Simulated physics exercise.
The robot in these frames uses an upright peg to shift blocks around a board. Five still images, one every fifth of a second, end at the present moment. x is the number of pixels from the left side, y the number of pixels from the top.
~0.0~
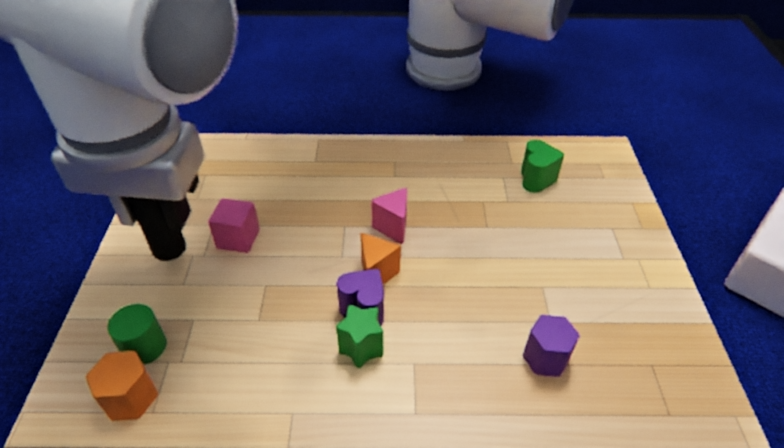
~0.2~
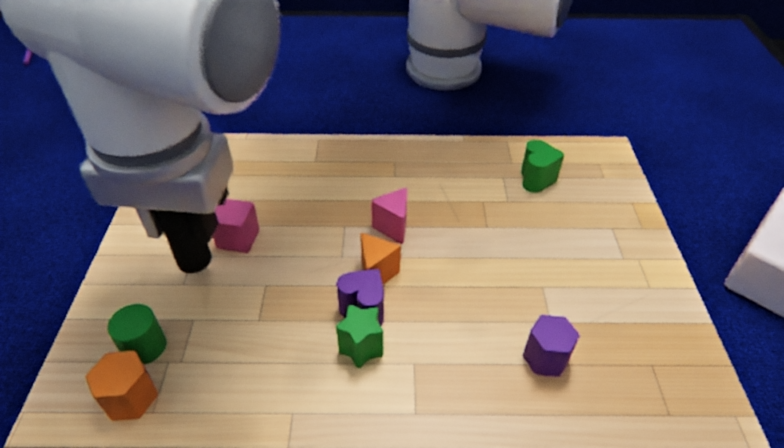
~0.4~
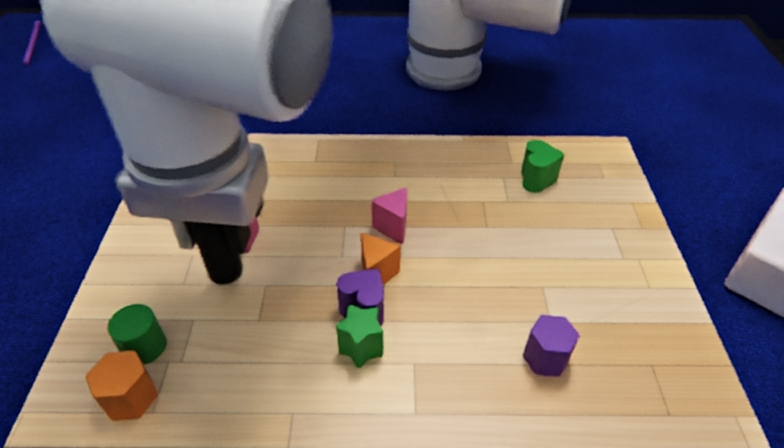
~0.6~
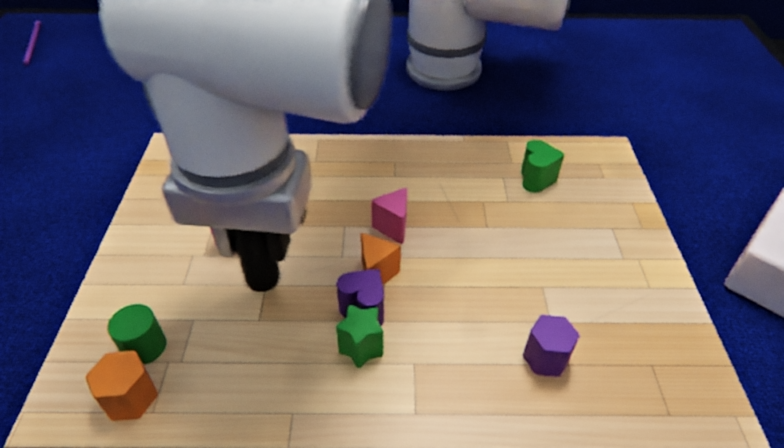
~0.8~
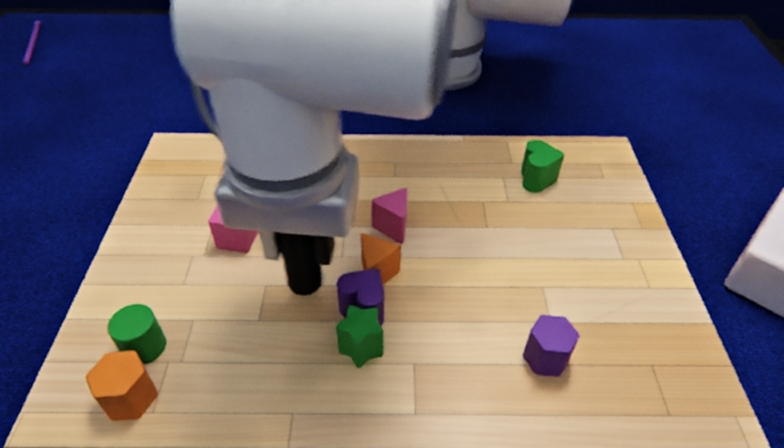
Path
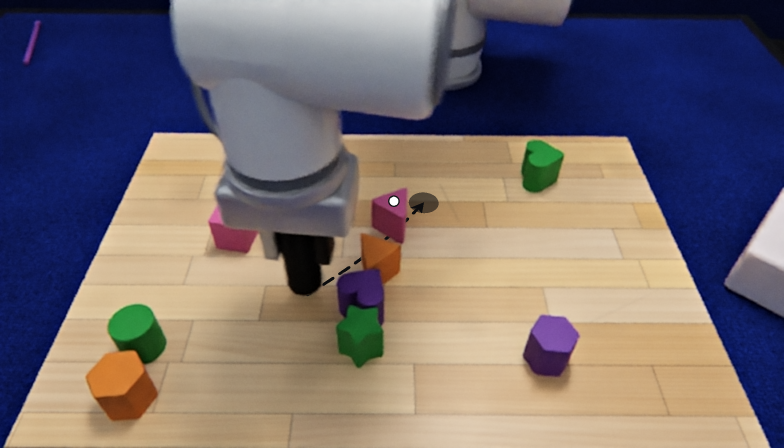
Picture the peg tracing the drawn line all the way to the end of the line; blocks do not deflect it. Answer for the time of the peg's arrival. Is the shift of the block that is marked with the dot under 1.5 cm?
In short: No.
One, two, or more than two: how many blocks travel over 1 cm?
I'm going with two.
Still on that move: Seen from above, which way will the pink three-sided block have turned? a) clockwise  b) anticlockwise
b - anticlockwise.
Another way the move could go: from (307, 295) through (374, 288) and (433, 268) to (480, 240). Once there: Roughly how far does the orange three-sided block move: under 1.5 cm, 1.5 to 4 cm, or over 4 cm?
It slides well over 4 cm.
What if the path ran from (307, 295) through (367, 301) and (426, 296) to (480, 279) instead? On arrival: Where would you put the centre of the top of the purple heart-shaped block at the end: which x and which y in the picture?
The middle of the upper face of the purple heart-shaped block will lie at about (438, 305) in the picture.
The line goes from (307, 295) through (375, 248) to (424, 203); the dot is on the pink three-sided block.
What follows on the original path. One third of the way, peg at (354, 252); orange three-sided block at (381, 246), turned 20° clockwise.
Two thirds of the way, peg at (393, 221); orange three-sided block at (389, 242), turned 55° clockwise; pink three-sided block at (406, 188).
At the end, peg at (425, 191); purple heart-shaped block unmoved; orange three-sided block at (389, 242), turned 55° clockwise; pink three-sided block at (434, 159), turned 30° anticlockwise.
